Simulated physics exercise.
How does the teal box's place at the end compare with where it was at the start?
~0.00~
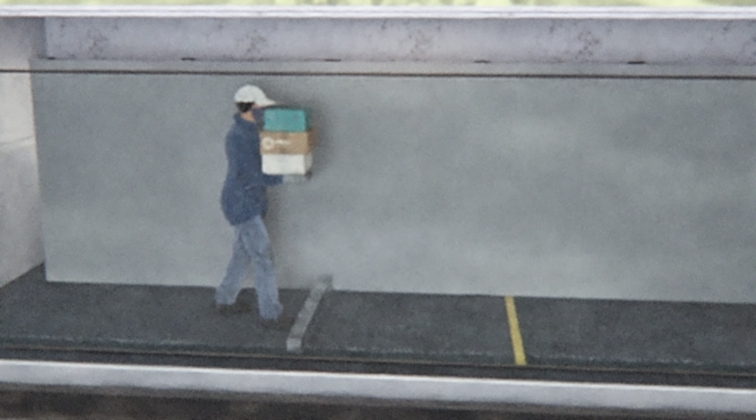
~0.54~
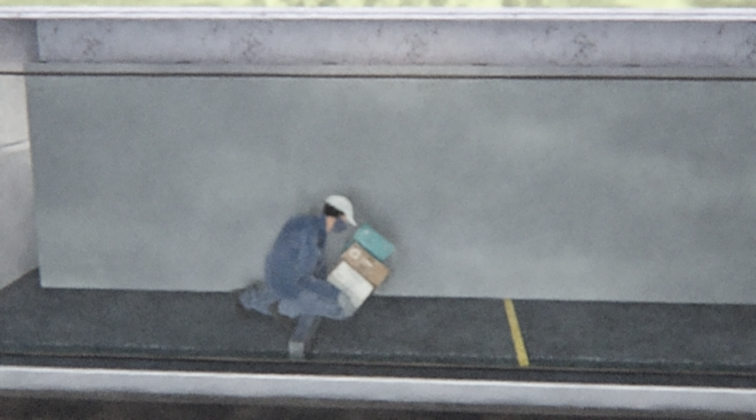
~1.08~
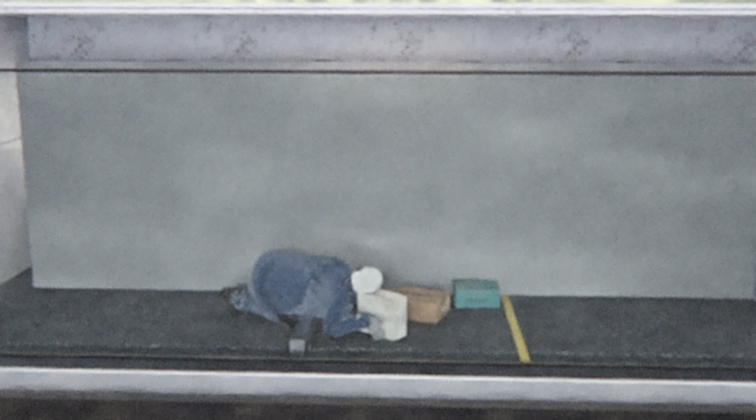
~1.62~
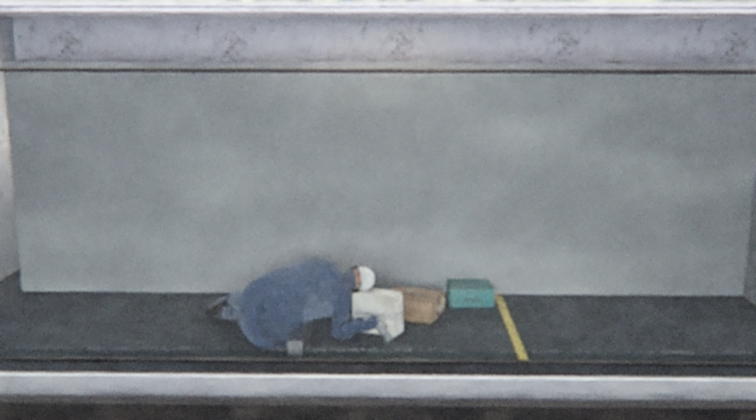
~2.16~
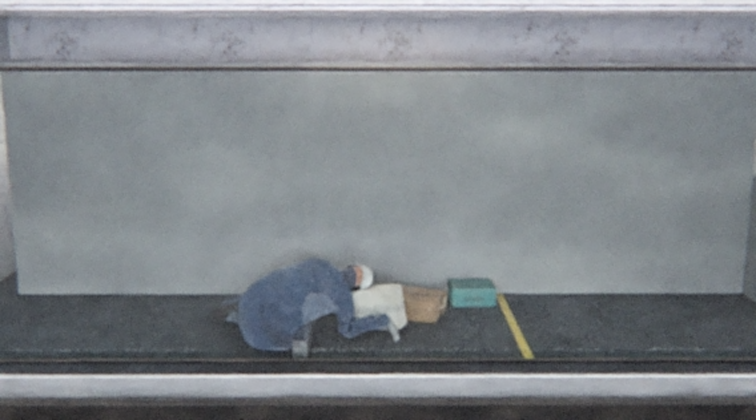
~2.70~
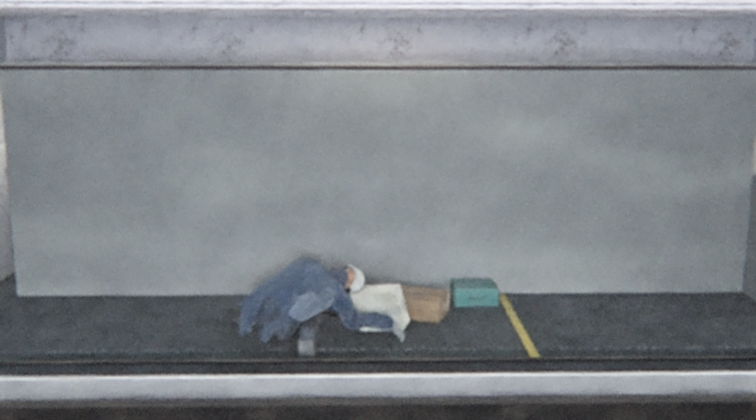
At the start it sits on top of the stack in the courier's arms. By the end it lies on the floor further right, beyond the other two boxes and just short of the yellow line.
Courier carrying three stacked boxes falling forward over a floor rail, the boxes landing in a row before a yellow line.
